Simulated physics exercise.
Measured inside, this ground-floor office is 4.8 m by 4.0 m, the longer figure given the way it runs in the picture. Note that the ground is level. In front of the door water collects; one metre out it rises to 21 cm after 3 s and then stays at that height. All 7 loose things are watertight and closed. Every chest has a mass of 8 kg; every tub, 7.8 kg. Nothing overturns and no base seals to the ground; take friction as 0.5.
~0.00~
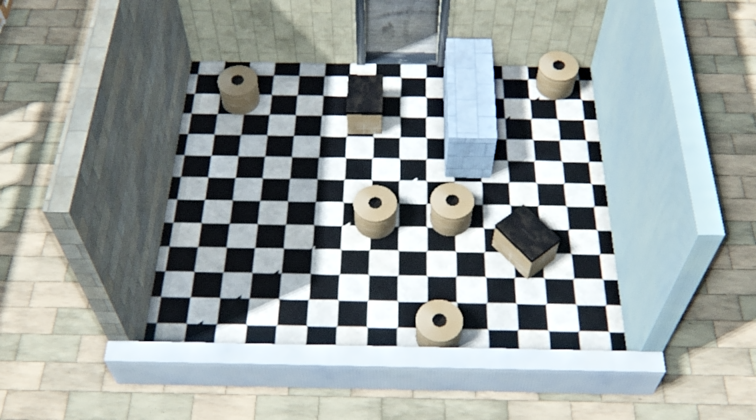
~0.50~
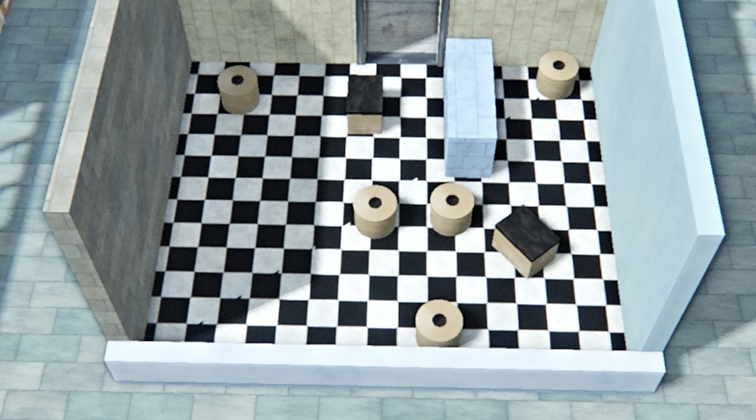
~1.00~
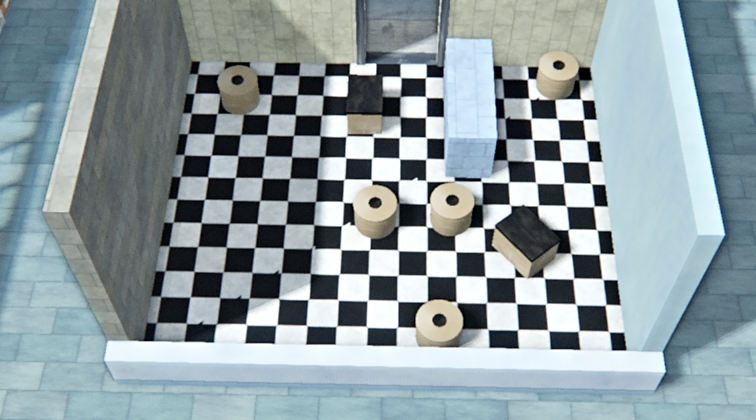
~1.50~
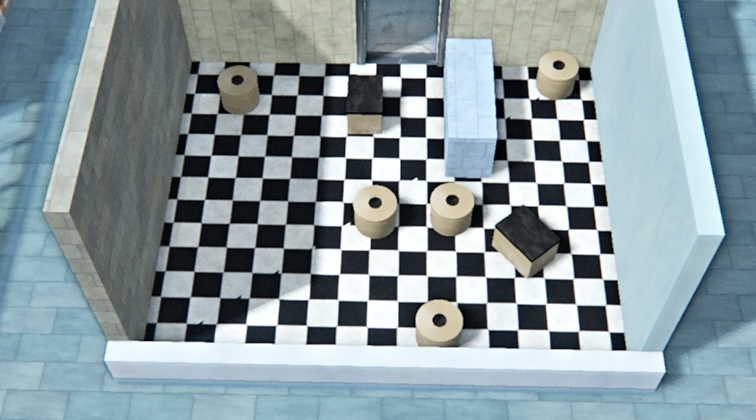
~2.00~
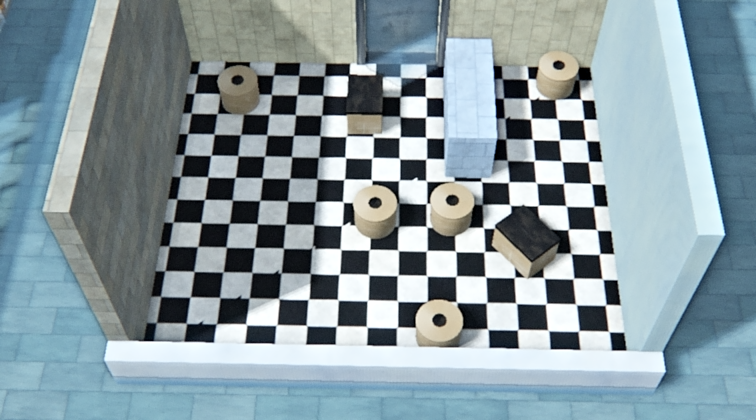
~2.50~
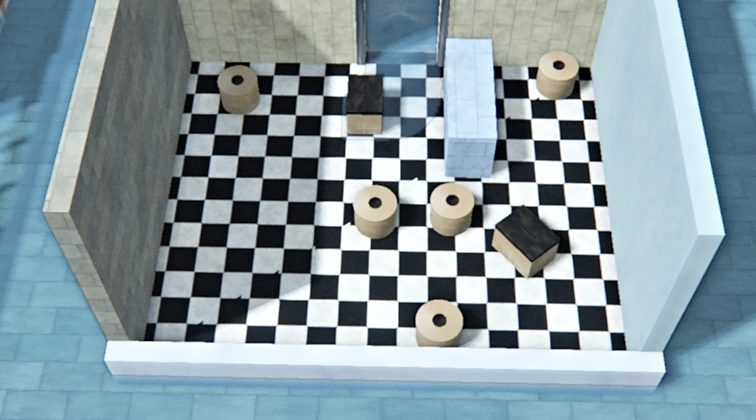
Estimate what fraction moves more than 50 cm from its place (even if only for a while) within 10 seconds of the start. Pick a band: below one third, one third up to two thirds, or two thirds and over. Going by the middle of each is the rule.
The share is one third up to two thirds.
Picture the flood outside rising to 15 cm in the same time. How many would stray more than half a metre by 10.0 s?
You'd get 3 in that case.
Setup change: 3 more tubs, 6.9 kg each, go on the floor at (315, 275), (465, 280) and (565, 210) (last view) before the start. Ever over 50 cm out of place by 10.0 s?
Order as asked - exceeds the limit, falls below the limit, falls below the limit.
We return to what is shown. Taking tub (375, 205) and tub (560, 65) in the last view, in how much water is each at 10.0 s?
Close to 7 and 2 centimetres.
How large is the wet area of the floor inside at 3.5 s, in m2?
Some 3.5 m2 of it.
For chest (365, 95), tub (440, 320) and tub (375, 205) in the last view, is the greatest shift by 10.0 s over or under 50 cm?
So that's beyond it for the first, beyond it for the second and beyond it for the last.
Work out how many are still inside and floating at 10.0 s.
At that time, 3.
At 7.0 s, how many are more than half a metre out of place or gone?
It comes to 3.
After 3.5 s 0 of 7 are over 50 cm from their spots; 0 afloat.
After 4.5 s 1 of 7 are over 50 cm from their spots; 0 afloat.
After 7.0 s 3 of 7 are over 50 cm from their spots; 1 afloat.
After 10.0 s 3 of 7 are over 50 cm from their spots, and 3 have been at some point; 3 afloat.
